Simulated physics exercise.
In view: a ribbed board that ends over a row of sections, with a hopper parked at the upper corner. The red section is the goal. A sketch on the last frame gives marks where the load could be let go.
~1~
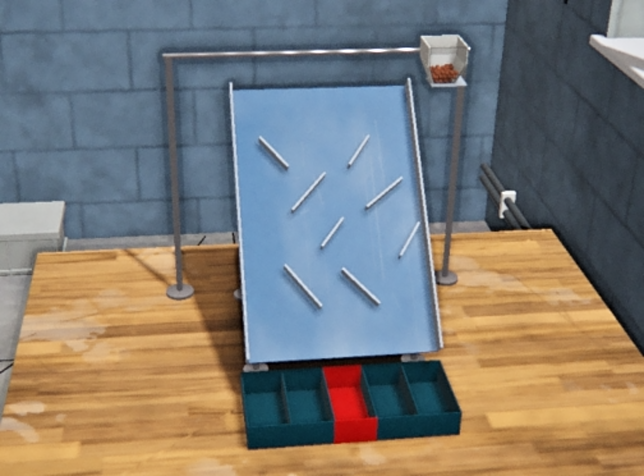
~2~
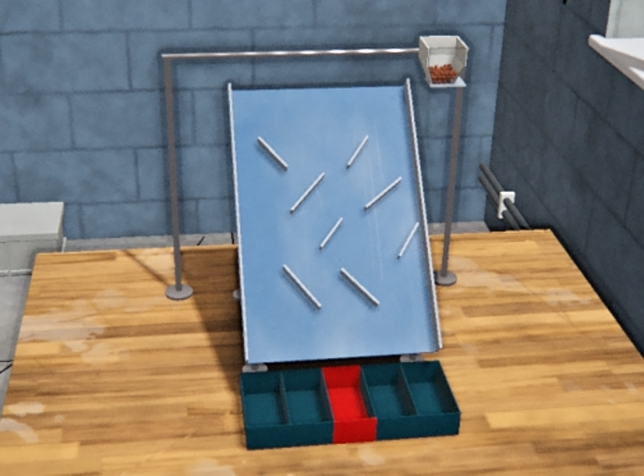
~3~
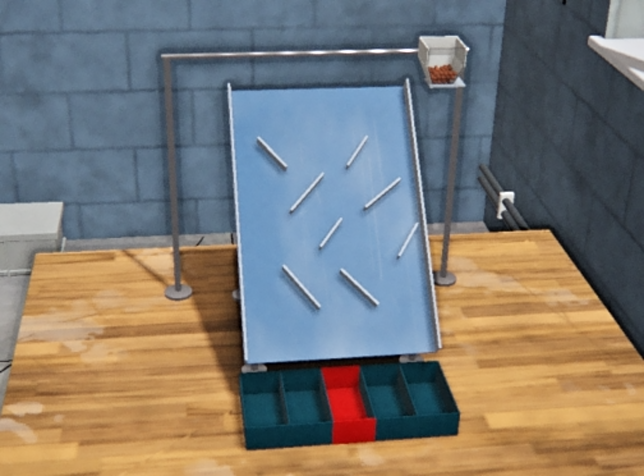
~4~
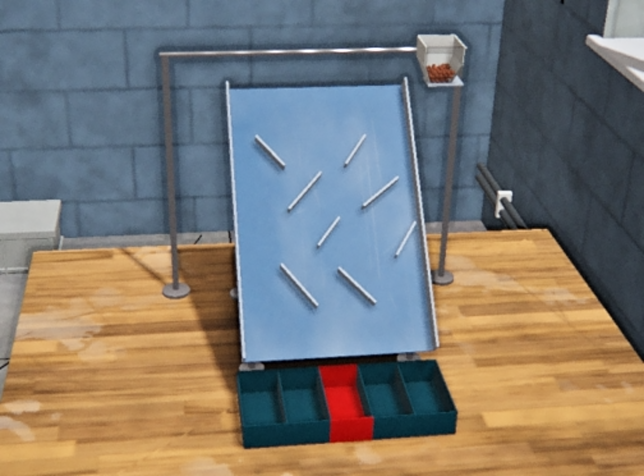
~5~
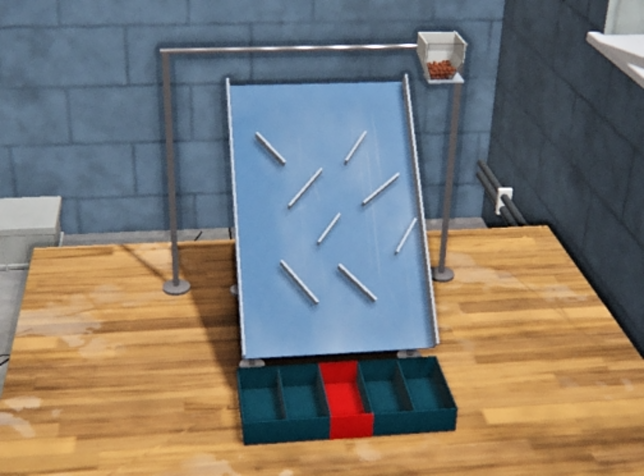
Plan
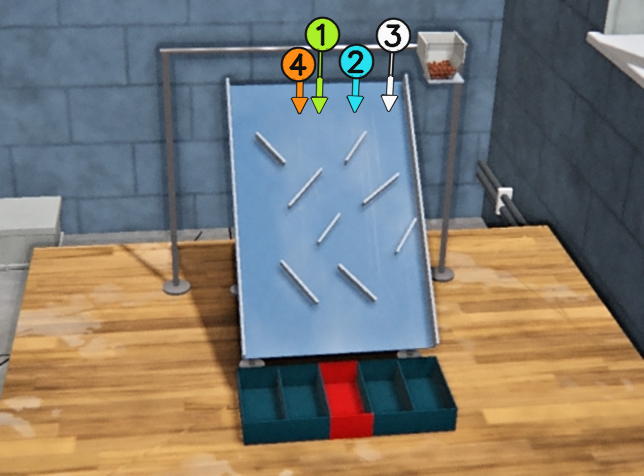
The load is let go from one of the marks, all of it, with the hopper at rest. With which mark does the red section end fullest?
Take 2.
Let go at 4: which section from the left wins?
The first from the left.
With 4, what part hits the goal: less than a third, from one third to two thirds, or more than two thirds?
Less than a third.
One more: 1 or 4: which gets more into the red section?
The answer is 1.
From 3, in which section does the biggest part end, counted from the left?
It is the fifth one.
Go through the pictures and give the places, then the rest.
The first picture shows hopper at (442, 72), clay pellets, door shut.
The second picture shows ribs (259, 137) to (287, 166), (349, 165) to (368, 136), (292, 210) to (324, 173).
The third picture shows ribs (366, 207) to (401, 178), (321, 246) to (342, 218), (399, 256) to (418, 223).
The fourth picture shows ribs (281, 264) to (318, 305), (339, 267) to (376, 302).
The fifth picture shows red section at (352, 425), number 3 of 5 from the left.
On the marked copy, mark 1 meets the board at (319, 107); mark 2 meets the board at (354, 106); mark 3 meets the board at (388, 105); mark 4 meets the board at (299, 107).
For mark 1, about a quarter in the red section, about two thirds in other sections, a small part outside the box.
For mark 2, about two thirds in the red section, about a third in other sections.
For mark 3, a small part in the red section, most in other sections, a small part held on the board, a stray few outside the box.
For mark 4, a stray few in the red section, most in other sections, a small part outside the box.
